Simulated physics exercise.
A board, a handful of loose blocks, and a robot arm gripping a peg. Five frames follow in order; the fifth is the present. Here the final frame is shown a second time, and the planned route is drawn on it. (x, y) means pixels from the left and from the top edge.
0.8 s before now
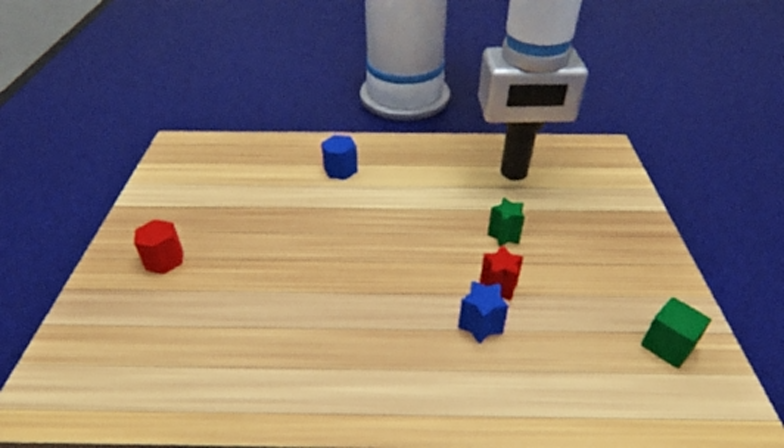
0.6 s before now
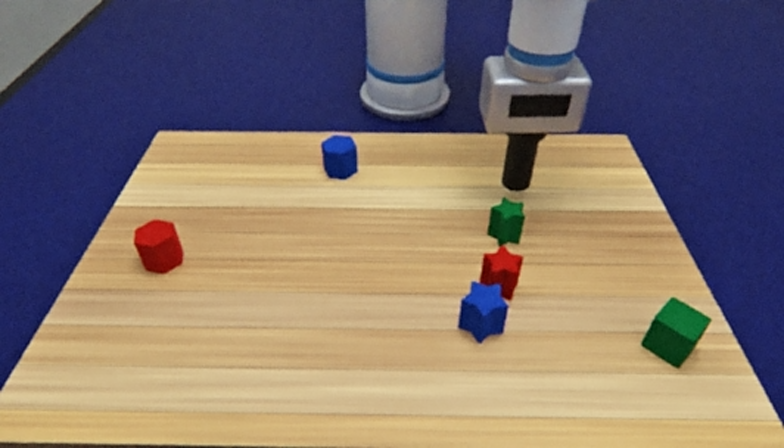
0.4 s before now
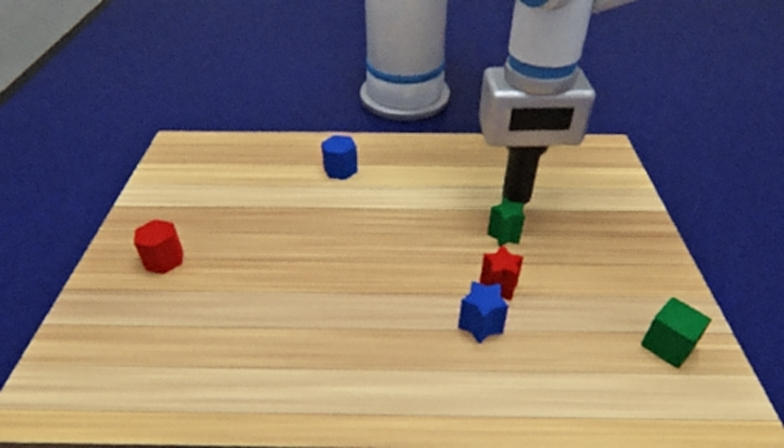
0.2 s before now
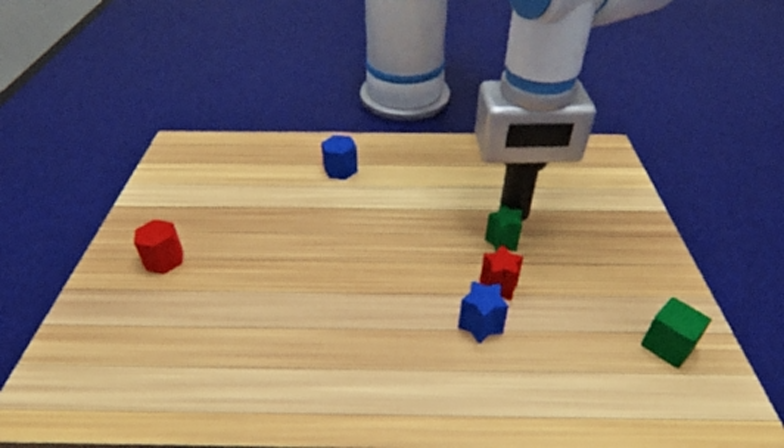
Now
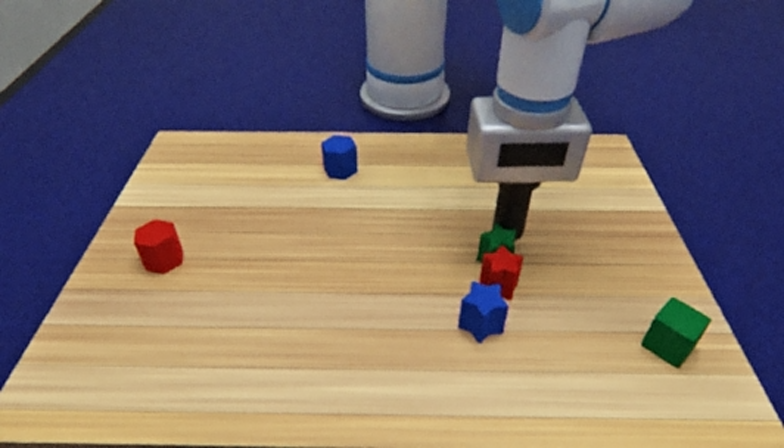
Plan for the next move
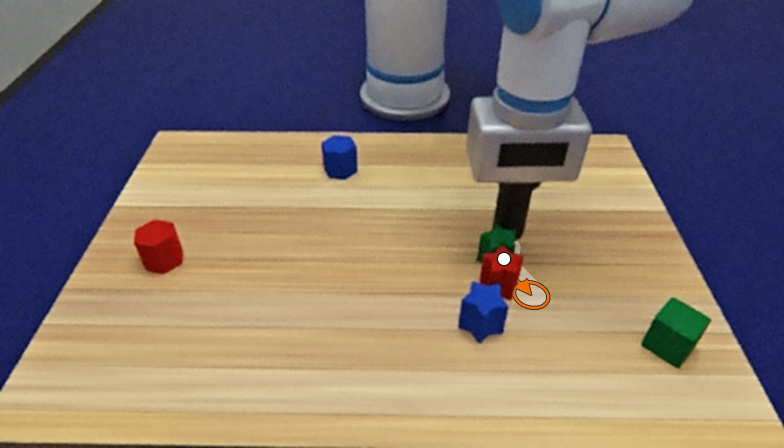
The robot arm lowers its peg and nudges the green star toward the red star.
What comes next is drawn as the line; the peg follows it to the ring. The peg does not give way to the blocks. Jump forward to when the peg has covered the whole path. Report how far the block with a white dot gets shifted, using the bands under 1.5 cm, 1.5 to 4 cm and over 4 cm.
The displacement of the block with a white dot is 1.5-4 cm.
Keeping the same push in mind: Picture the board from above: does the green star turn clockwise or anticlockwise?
Rotates clockwise.
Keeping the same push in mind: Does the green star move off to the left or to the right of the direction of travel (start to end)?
So, looking from the first point of the path to the last, the green star moves rightwards.
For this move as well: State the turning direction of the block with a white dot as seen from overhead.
It swings round anticlockwise.
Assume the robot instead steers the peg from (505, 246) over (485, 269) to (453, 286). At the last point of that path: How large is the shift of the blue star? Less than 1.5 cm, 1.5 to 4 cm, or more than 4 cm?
It travels between 1.5 and 4 cm.
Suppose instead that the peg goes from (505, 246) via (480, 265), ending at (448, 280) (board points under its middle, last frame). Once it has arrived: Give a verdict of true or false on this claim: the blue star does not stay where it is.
That is true.
The line goes from (505, 246) through (503, 262) and (515, 278) to (531, 295); the dot is on the red star.
On the path given first. Halfway along, peg (511, 257); blue star (488, 302), turned 20° clockwise; green star (490, 253), turned 30° clockwise; red star (498, 277), turned 40° anticlockwise.
At the end, peg (535, 281); blue star (488, 305), turned 20° clockwise; green star (493, 254), turned 55° clockwise; red star (495, 278), turned 45° anticlockwise.
